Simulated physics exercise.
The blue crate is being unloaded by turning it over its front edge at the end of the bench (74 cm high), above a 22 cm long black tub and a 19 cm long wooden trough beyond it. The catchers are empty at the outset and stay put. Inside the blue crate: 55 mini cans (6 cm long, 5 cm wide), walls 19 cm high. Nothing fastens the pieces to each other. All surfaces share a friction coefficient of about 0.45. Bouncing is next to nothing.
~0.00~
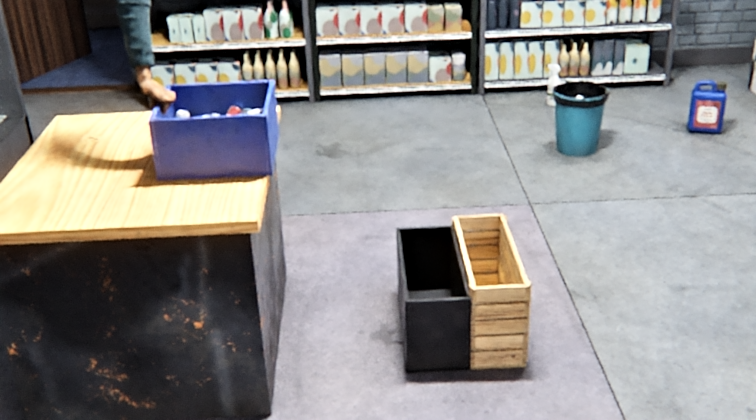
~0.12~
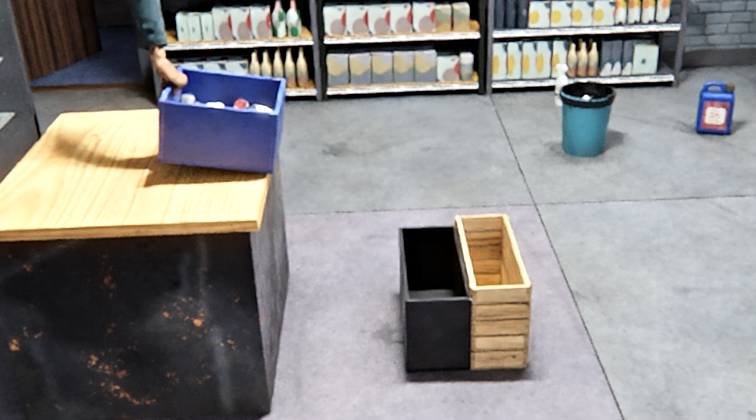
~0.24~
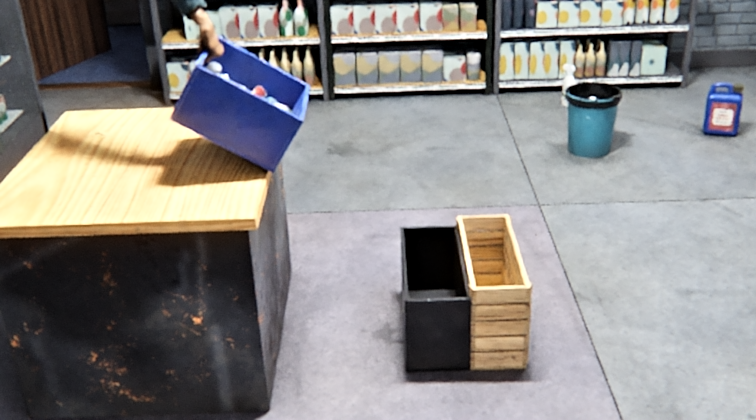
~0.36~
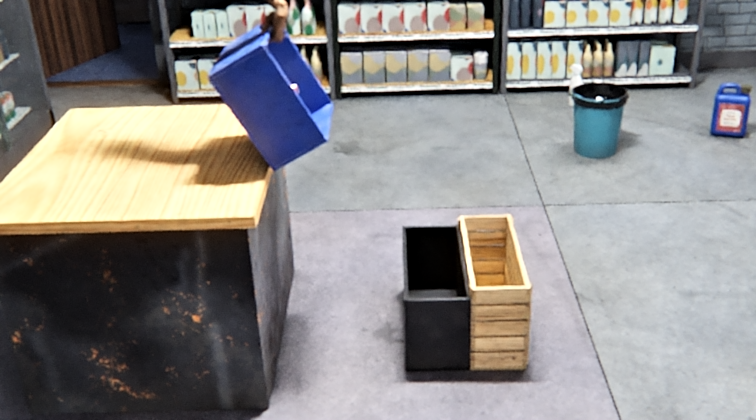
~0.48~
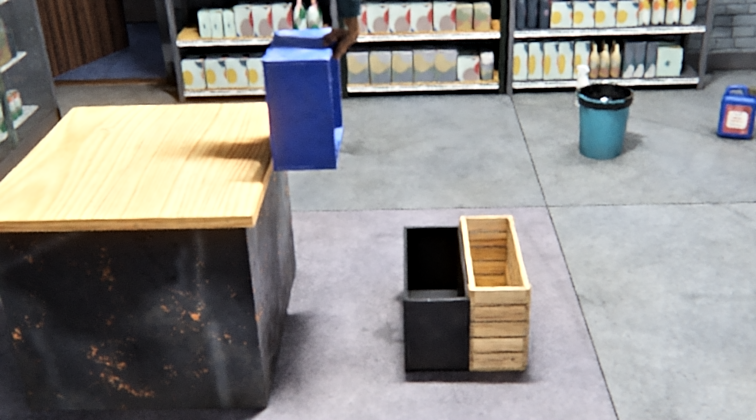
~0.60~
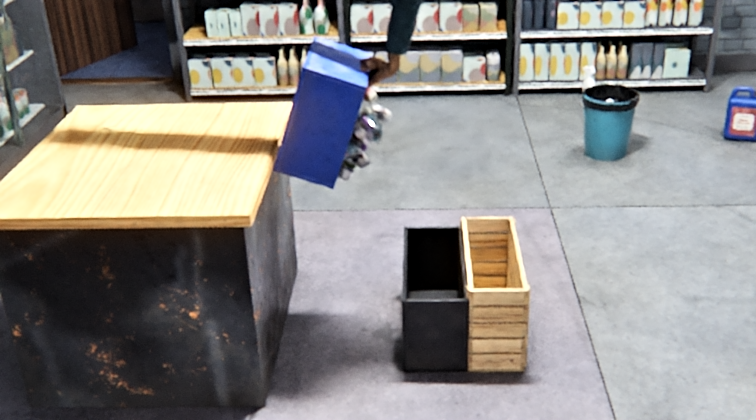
A hand grips a blue crate of small items on a wood-topped dark bench at left, in a shop-like room seen from slightly above. A black tub and a wooden trough stand side by side on the grey floor, with shelves, a teal bin and a blue container behind. The crate tilts rightward past upright onto its side and small items emerge, while the view shifts slightly left.
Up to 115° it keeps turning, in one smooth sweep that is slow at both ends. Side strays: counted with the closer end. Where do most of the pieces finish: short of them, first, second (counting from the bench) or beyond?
Nearer.
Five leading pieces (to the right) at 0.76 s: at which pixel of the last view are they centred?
Around (447, 230).
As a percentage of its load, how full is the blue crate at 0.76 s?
Roughly 35 per cent of the load.
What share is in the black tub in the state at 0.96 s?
Close to 45 in a hundred.
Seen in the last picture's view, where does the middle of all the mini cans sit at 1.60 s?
Somewhere near (419, 322) in pixels.
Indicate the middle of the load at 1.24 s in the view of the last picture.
(419, 322).
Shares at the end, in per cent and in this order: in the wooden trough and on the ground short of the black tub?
Around 5 % in the first place and around 40 % in the second.
After 0.76 s, tilt 115°; 19 still in the blue crate and 36 in the air.
After 0.96 s, tilt 115°; 8 still in the blue crate, 25 in the black tub, 2 in the wooden trough, 3 on the ground short of the black tub and 17 in the air.
After 1.24 s, tilt 115°; 2 still in the blue crate, 32 in the black tub, 2 in the wooden trough, 14 on the ground short of the black tub and 5 in the air.
Final count (at 1.60 s), 32 in the black tub, 2 in the wooden trough and 21 on the ground short of the black tub.
